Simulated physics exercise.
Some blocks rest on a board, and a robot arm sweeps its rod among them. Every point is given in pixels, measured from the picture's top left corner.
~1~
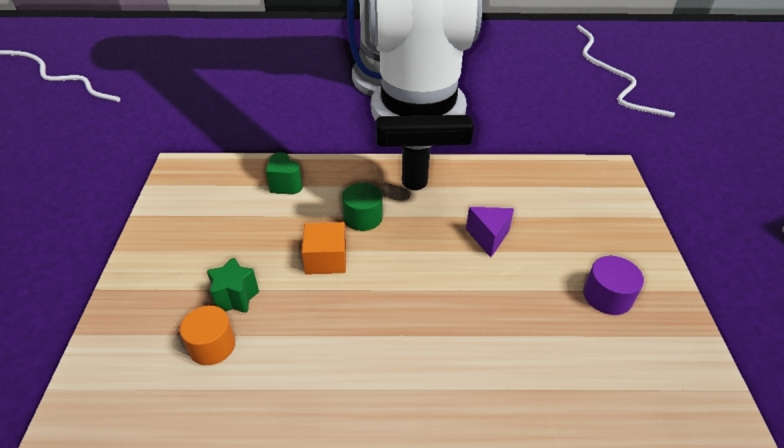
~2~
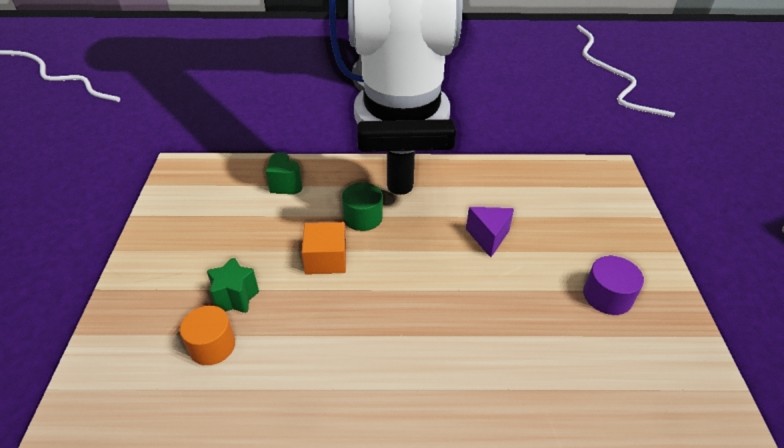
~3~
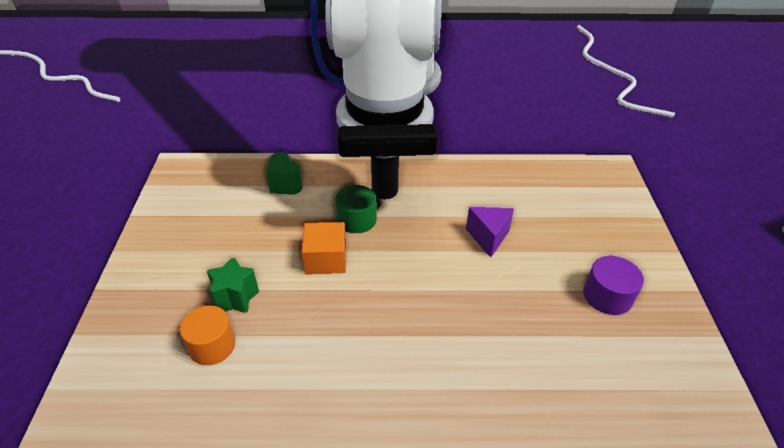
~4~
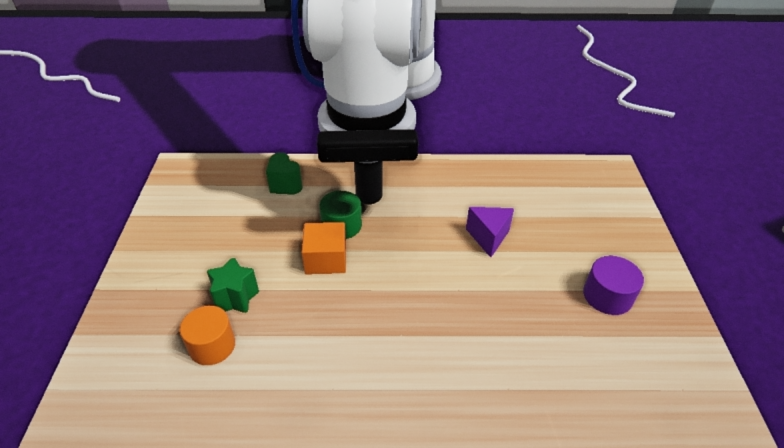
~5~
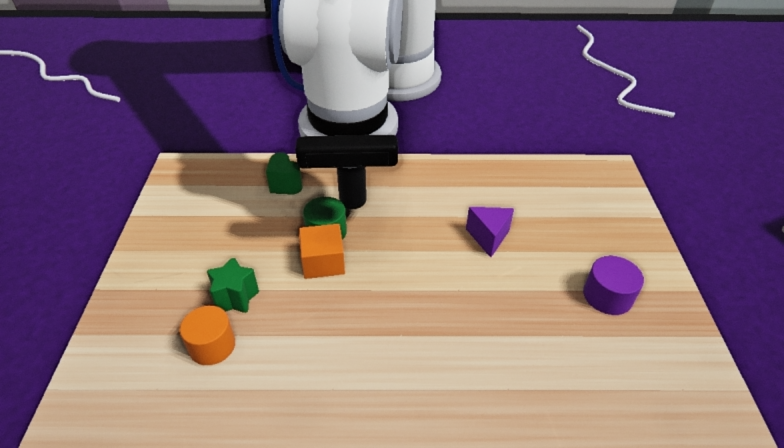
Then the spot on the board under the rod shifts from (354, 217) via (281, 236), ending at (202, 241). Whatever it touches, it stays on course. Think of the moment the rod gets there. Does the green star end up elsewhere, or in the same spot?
Left in place.
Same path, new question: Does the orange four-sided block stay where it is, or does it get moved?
That block gets shifted.
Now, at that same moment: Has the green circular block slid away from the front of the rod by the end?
I believe so.
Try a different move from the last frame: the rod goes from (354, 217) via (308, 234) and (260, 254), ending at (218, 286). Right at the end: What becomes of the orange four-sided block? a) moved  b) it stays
The one that fits is a, moved.
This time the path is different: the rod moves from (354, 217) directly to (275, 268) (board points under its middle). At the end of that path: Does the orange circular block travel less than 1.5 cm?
Yes, that is what happens.
The first path, step by step. One third of the way, rod (303, 216); orange four-sided block (314, 249), turned 25° anticlockwise; green circular block (278, 230).
Two thirds of the way, rod (251, 224); orange four-sided block (314, 249), turned 25° anticlockwise; green circular block (248, 243).
At the end, rod (197, 226); green star still; orange four-sided block (314, 249), turned 25° anticlockwise; green circular block (247, 243).
